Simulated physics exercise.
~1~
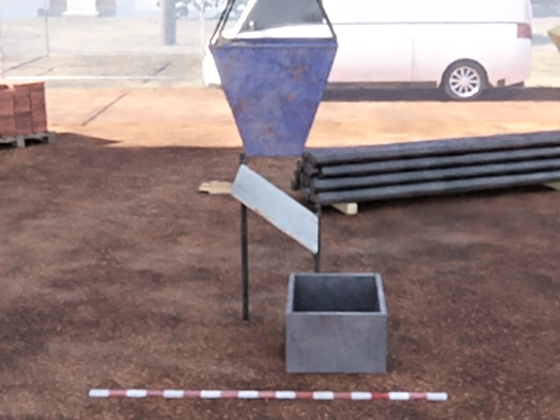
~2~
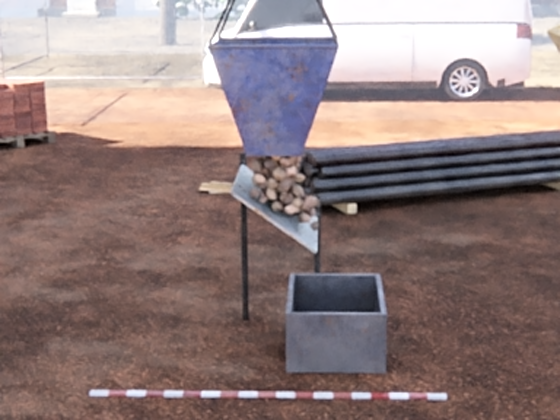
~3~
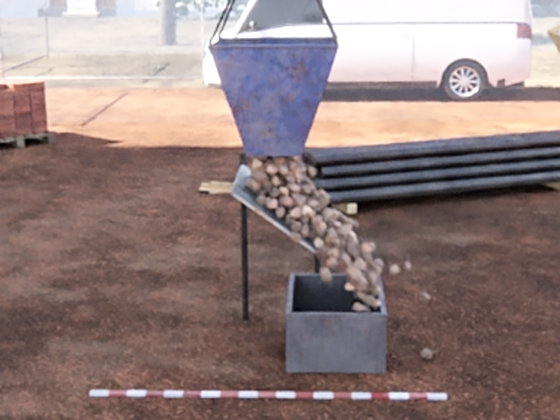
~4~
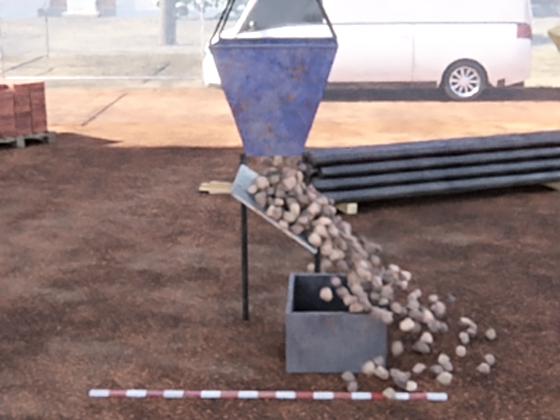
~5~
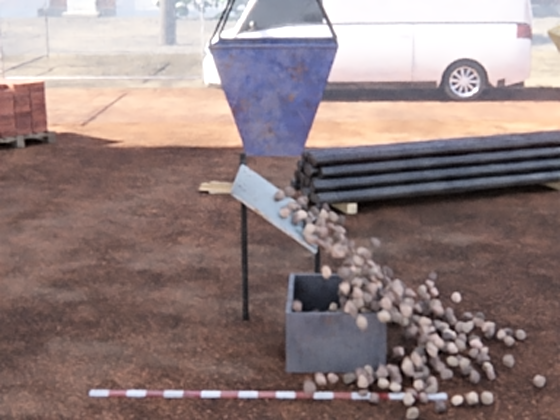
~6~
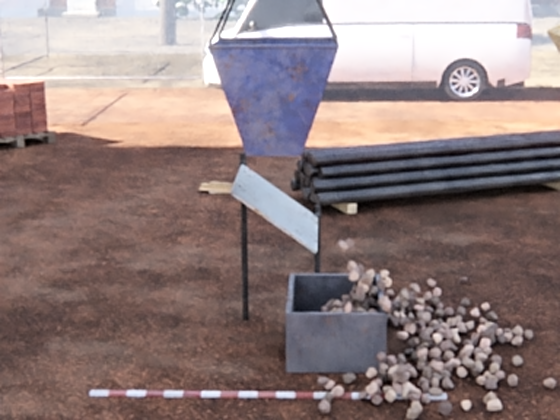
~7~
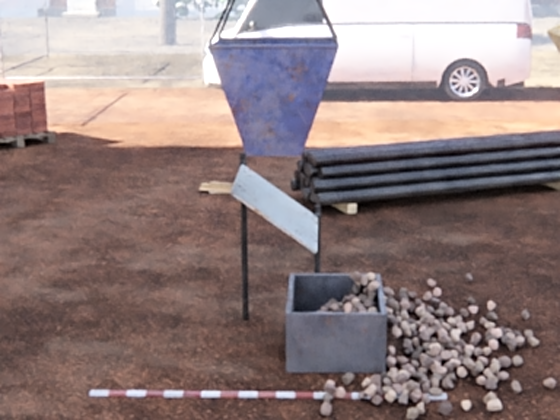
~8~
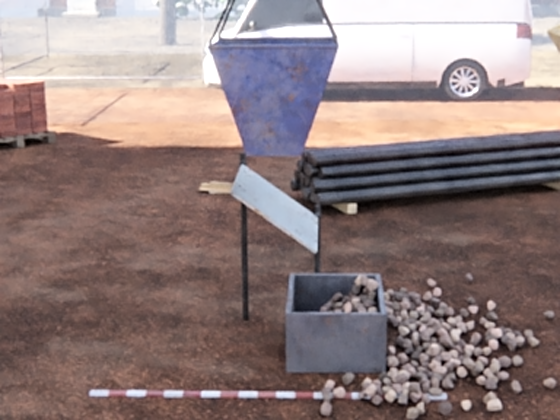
A blue, tapering skip hangs above a tilted pale metal slide on dark legs, with an open grey bin below it on reddish-brown ground, all seen from the front by a still camera. A red and white striped staff lies in front, while dark pipes, a white van and a stack of reddish blocks stand behind. Brownish stones drop from the skip onto the slide, then pour down to the right. Some land in the bin, while many others spill past its right side. The slide empties, and the stones settle, roughly half in the bin and half scattered beside it.
